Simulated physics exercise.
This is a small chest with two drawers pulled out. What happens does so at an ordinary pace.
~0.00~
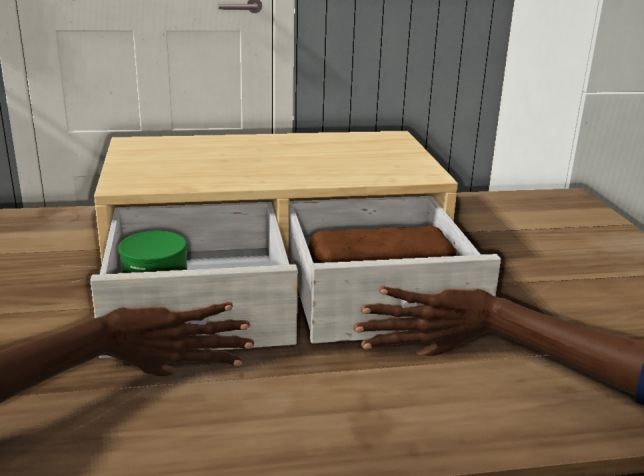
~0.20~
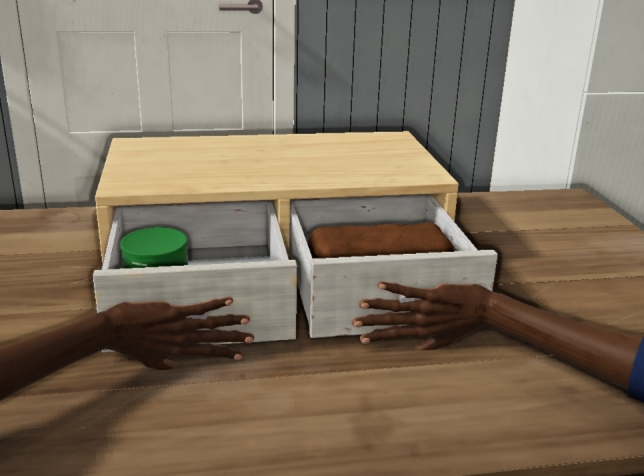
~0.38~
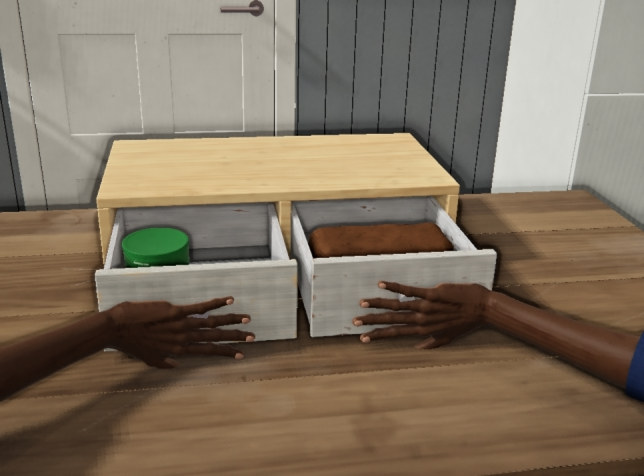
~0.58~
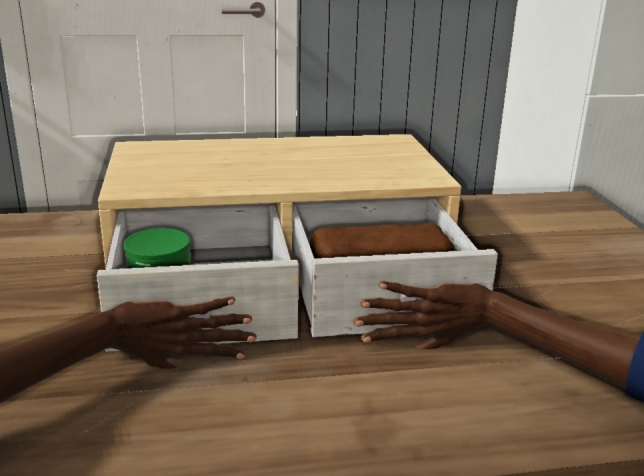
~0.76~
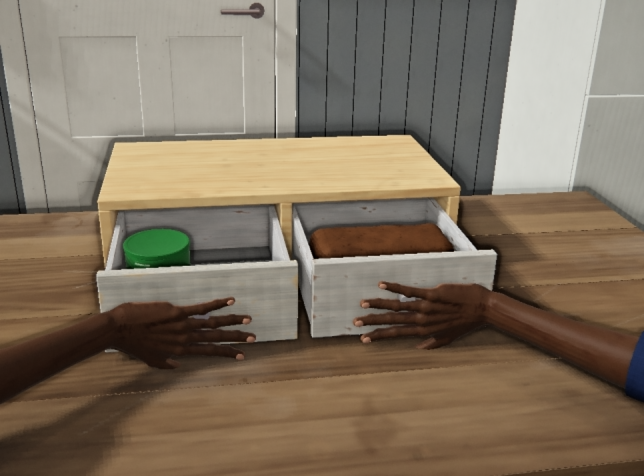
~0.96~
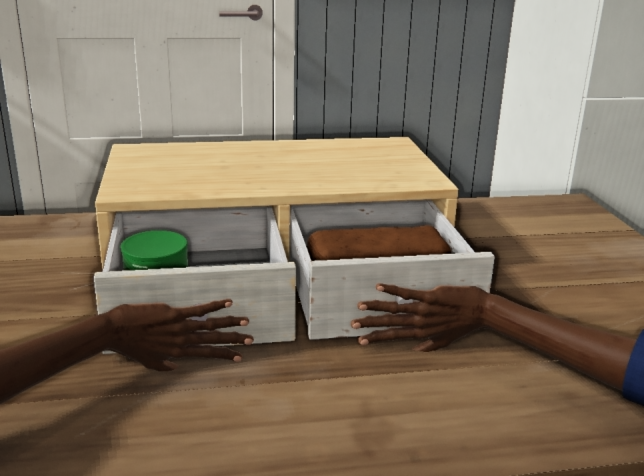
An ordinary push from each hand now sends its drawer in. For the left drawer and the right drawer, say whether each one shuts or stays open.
The left drawer shuts; the right drawer shuts.
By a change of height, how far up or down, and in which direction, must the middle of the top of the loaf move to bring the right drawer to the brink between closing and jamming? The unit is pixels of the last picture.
Move it up by about 20 pixels.
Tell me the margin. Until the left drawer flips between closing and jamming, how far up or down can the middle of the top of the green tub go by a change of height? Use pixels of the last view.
It takes a move of about 16 pixels upwards.
After 1.34 s, left drawer starting in; right drawer starting in.
After 1.58 s, left drawer about half in; right drawer about half in.
After 1.78 s, left drawer nearly in; right drawer nearly in.
In the end (2.5 s), the left drawer goes all the way in; the right drawer goes all the way in.
